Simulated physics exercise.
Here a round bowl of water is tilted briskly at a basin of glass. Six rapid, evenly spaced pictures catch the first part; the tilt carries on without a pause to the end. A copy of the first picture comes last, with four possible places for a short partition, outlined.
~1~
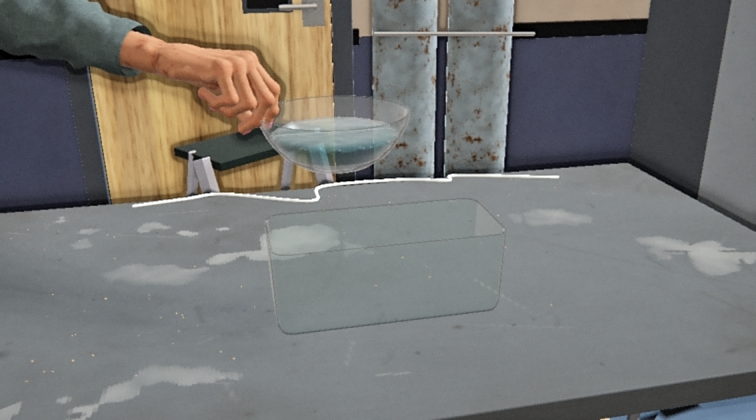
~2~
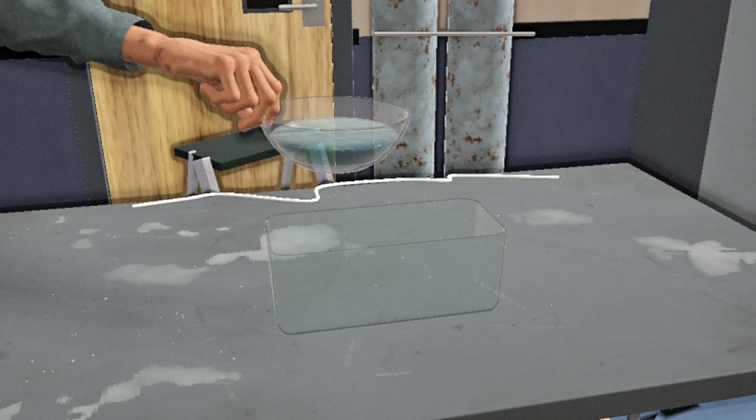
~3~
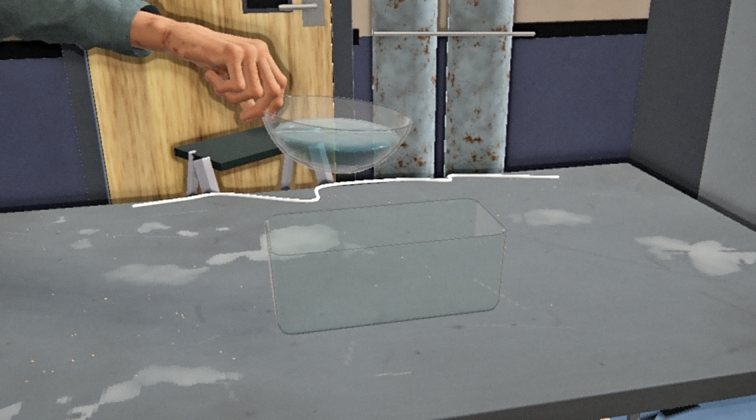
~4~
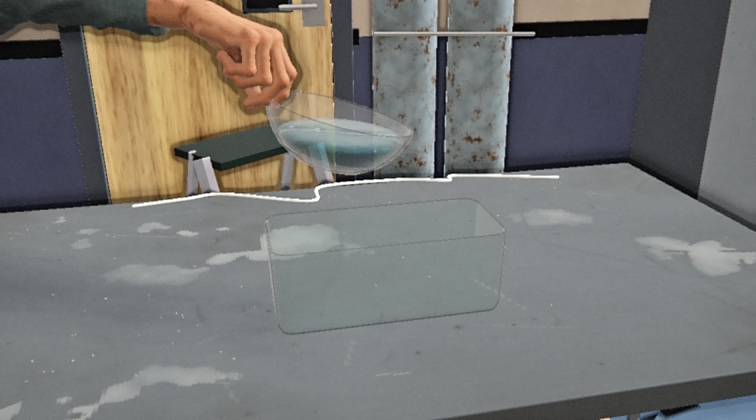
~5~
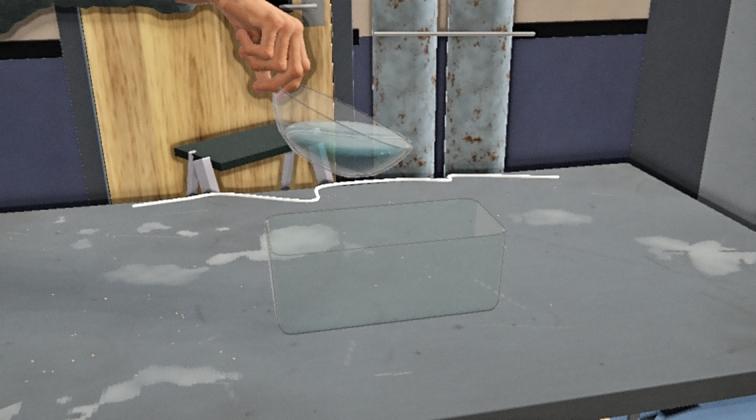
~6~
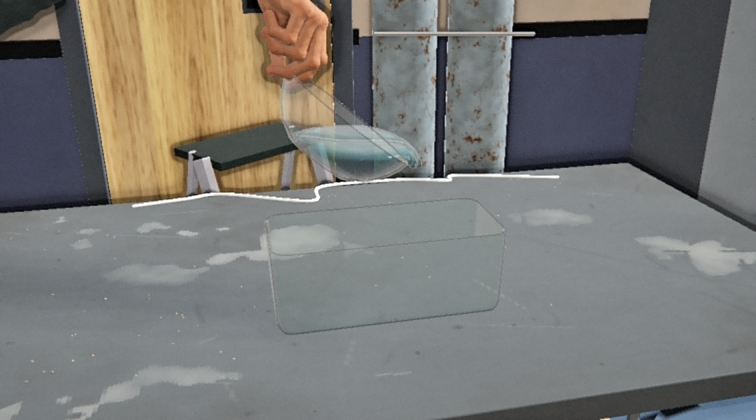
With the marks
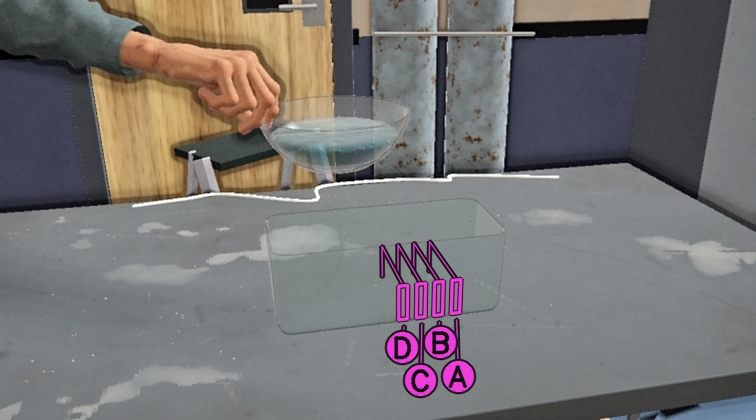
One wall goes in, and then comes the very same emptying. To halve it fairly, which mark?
B is best.
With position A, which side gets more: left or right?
More ends on the left.
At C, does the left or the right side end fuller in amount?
The right one.
In magenta, A at (456, 319); B at (439, 321); C at (421, 323); D at (404, 326).
With A, about 69 % ends left of the wall and 25 % right of it; 5 % is lost outside.
With B, about 47 % ends left of the wall and 50 % right of it; 3 % is lost outside.
With C, about 29 % ends left of the wall and 69 % right of it.
With D, about 16 % ends left of the wall and 82 % right of it; 3 % is lost outside.
